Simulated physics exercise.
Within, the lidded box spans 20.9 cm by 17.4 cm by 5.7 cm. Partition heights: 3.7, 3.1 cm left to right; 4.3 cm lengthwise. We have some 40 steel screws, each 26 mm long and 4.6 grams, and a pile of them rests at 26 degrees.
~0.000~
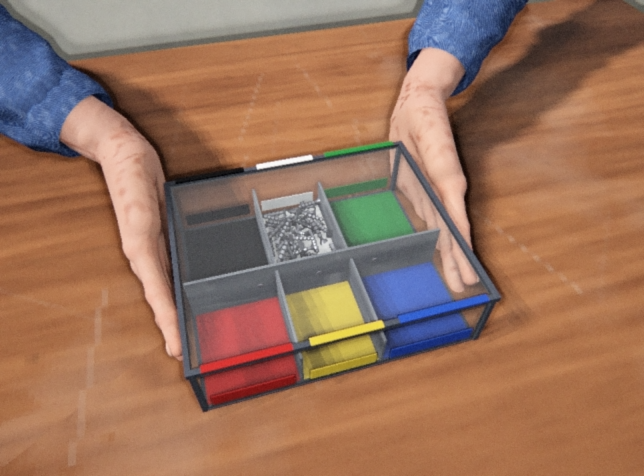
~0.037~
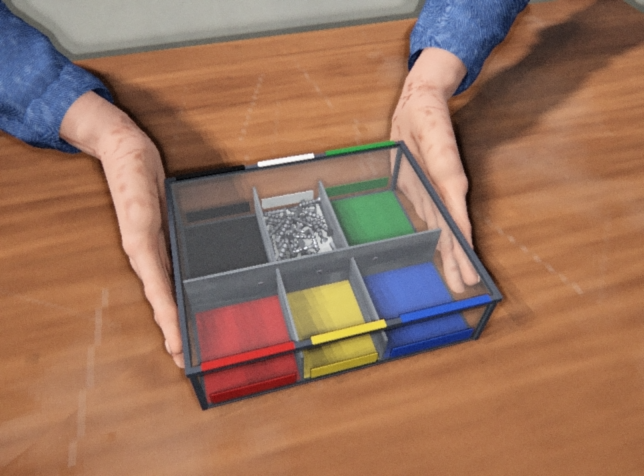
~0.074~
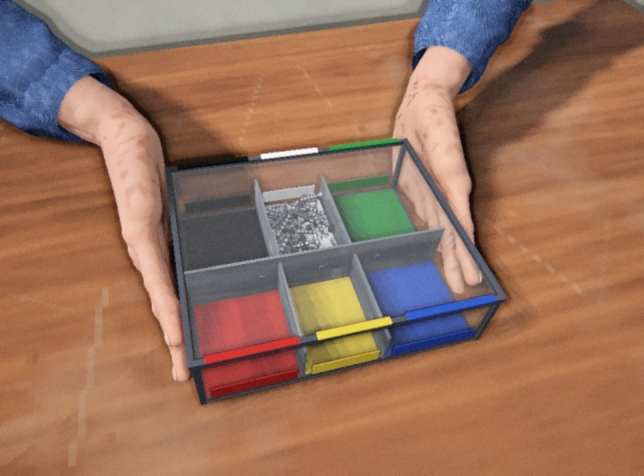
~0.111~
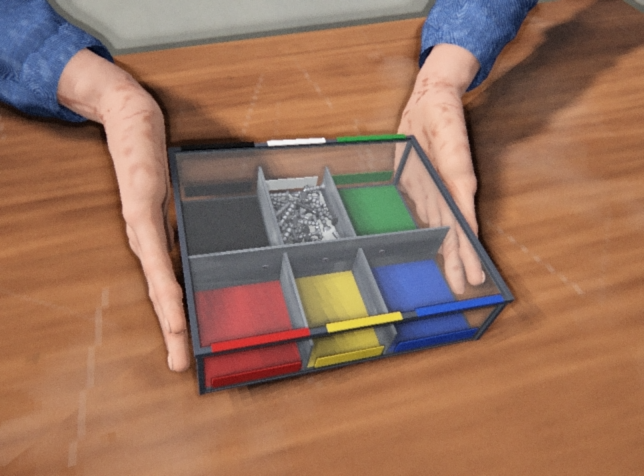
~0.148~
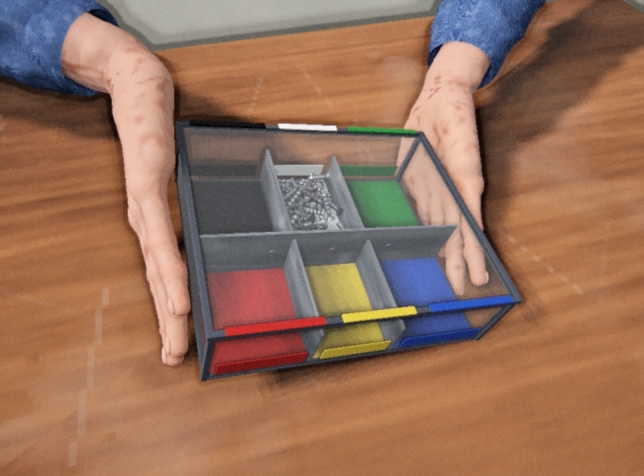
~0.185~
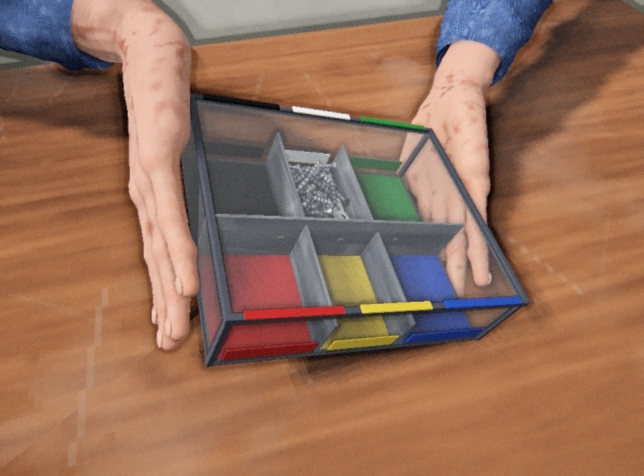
A clear lidded box with red, yellow, blue, green and black sections and a pile of small metal screws was tilted by two hands on a wooden table, its left side rising.
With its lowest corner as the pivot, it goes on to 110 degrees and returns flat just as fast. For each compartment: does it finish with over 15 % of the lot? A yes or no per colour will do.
Red: No. Blue: Yes. Green: Yes. Yellow: No. White: No. Black: No.
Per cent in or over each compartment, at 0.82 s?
Red 0 %, blue 10 %, green 45 %, yellow 0 %, white 40 %, black 0 %.
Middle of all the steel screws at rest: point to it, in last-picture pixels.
About (410, 246).
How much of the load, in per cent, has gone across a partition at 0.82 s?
At that moment it's some 60 per cent.
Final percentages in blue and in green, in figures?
Blue: 25; green: 75.
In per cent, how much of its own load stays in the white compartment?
About 0 per cent.
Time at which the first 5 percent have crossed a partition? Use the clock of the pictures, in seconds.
It comes at roughly 0.65 s.
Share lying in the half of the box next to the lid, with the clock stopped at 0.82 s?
Roughly 100 percent of the pieces.
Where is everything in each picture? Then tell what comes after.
The first frame shows box tilt 0 degrees, front corners at (191, 372) and (492, 296); white 100 %.
The second frame shows box tilt 1 degrees, front corners at (192, 369) and (494, 296).
The third frame shows box tilt 4 degrees, front corners at (195, 362) and (498, 297), lowest corner right front.
The fourth frame shows box tilt 8 degrees, front corners at (201, 350) and (505, 297), lowest corner right front.
The fifth frame shows box tilt 14 degrees, front corners at (213, 333) and (514, 298), lowest corner right front.
The sixth frame shows box tilt 20 degrees, front corners at (231, 316) and (522, 300), lowest corner right front; white 100 %. The box's pace is about 165 degrees a second.
After 0.82 s, tilt 110 degrees; blue 10 %, green 45 %, white 40 %.
After 1.24 s, tilt 47 degrees; blue 25 %, green 75 %.
After 1.74 s, tilt 0 degrees; blue 25 %, green 75 %.
In the end, at 2.5 s, red 0 %, blue 25 %, green 75 %, yellow 0 %, white 0 %, black 0 %.
